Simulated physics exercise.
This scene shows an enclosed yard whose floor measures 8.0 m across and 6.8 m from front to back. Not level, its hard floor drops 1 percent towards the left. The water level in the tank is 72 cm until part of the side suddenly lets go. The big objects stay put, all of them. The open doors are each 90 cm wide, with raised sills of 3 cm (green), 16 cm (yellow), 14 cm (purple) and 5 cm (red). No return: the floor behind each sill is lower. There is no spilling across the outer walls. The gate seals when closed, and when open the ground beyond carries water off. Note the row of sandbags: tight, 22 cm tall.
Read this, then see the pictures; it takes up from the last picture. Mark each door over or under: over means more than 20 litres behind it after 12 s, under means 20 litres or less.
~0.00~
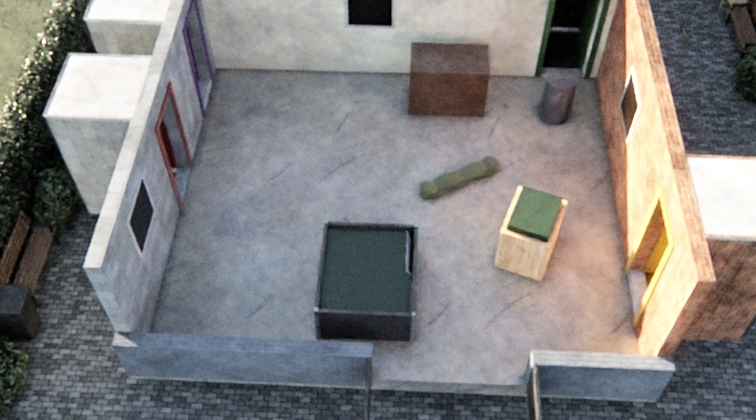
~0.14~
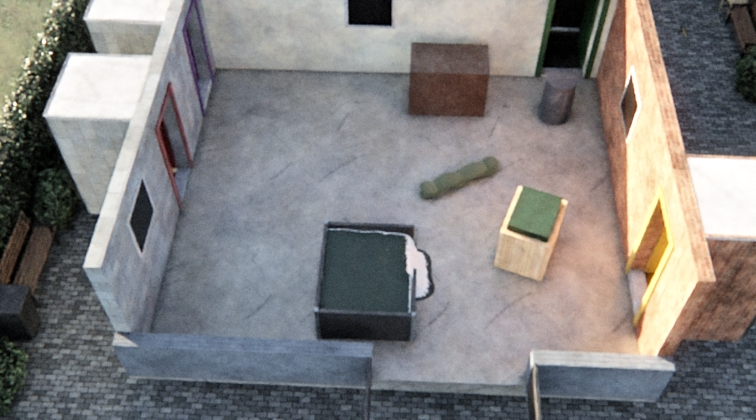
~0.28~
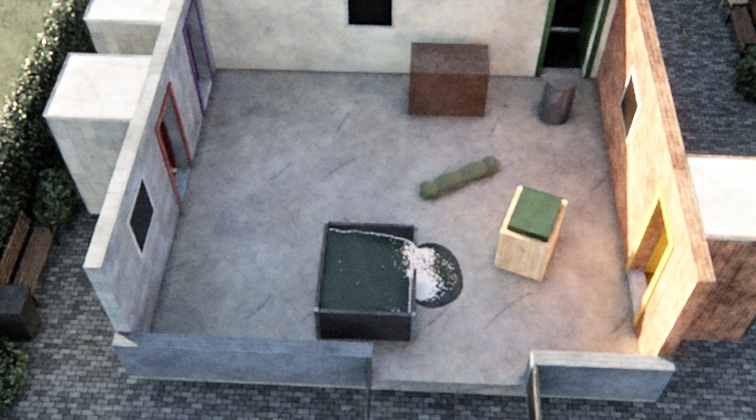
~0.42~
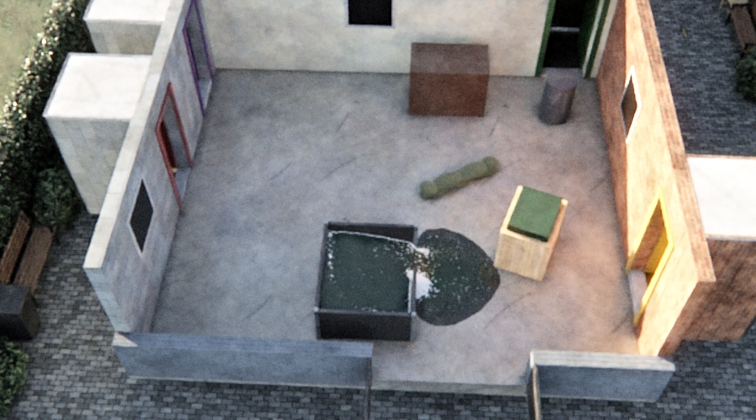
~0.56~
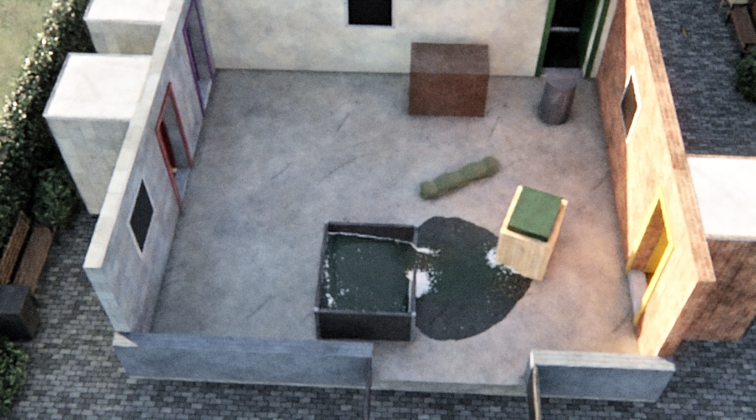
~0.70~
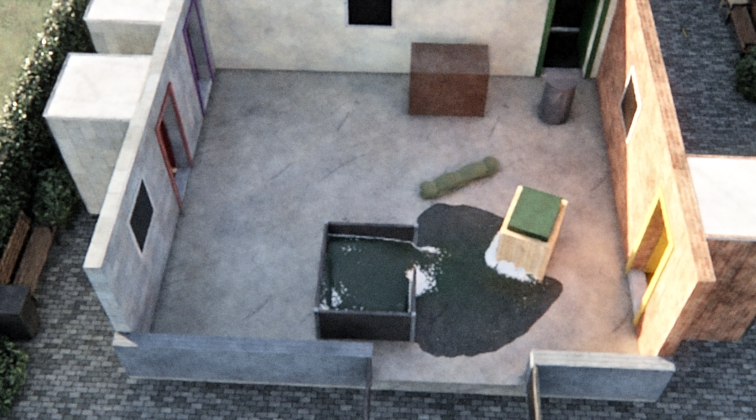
Green door over, yellow door under, purple door under, red door under.
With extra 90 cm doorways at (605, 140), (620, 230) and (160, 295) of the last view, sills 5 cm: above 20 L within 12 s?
In turn: Above, below, not over.
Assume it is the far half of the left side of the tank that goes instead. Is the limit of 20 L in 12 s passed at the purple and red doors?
For purple, too little; for red, too much.
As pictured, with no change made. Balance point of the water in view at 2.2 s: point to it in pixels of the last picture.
It lies at roughly (456, 280) in pixels.
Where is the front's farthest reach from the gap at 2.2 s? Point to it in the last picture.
I'd mark it close to (584, 119).
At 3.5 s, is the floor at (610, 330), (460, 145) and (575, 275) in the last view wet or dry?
Submerged, untouched, submerged.
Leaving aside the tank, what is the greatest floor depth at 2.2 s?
Max depth: About 33 centimetres.
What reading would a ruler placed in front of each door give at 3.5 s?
You'd see green at 7 cm, yellow at 12 cm, purple at 0 cm and red at 0 cm.
After 1.4 s water covers 15 % of the floor and is deepest (34 cm) near (489, 266); green door not reached, yellow door 11 cm at the sill, 0 L in, purple door not reached, red door not reached.
After 2.2 s water covers 25 % of the floor and is deepest (33 cm) near (643, 376); green door not reached, yellow door 13 cm at the sill, 1 L in, purple door not reached, red door not reached.
After 3.5 s water covers 35 % of the floor and is deepest (18 cm) near (489, 266); green door 7 cm at the sill, 2 L in, yellow door 12 cm at the sill, 2 L in, purple door not reached, red door not reached.
After 7.0 s water covers 50 % of the floor and is deepest (14 cm) near (508, 80); green door 7 cm at the sill, 71 L in, yellow door 6 cm at the sill, 2 L in, purple door not reached, red door not reached.
After 12.0 s water covers 80 % of the floor and is deepest (7 cm) near (491, 79); green door 5 cm at the sill, 120 L in, yellow door 3 cm at the sill, 2 L in, purple door 5 cm at the sill, 0 L in, red door 2 cm at the sill, 0 L in.
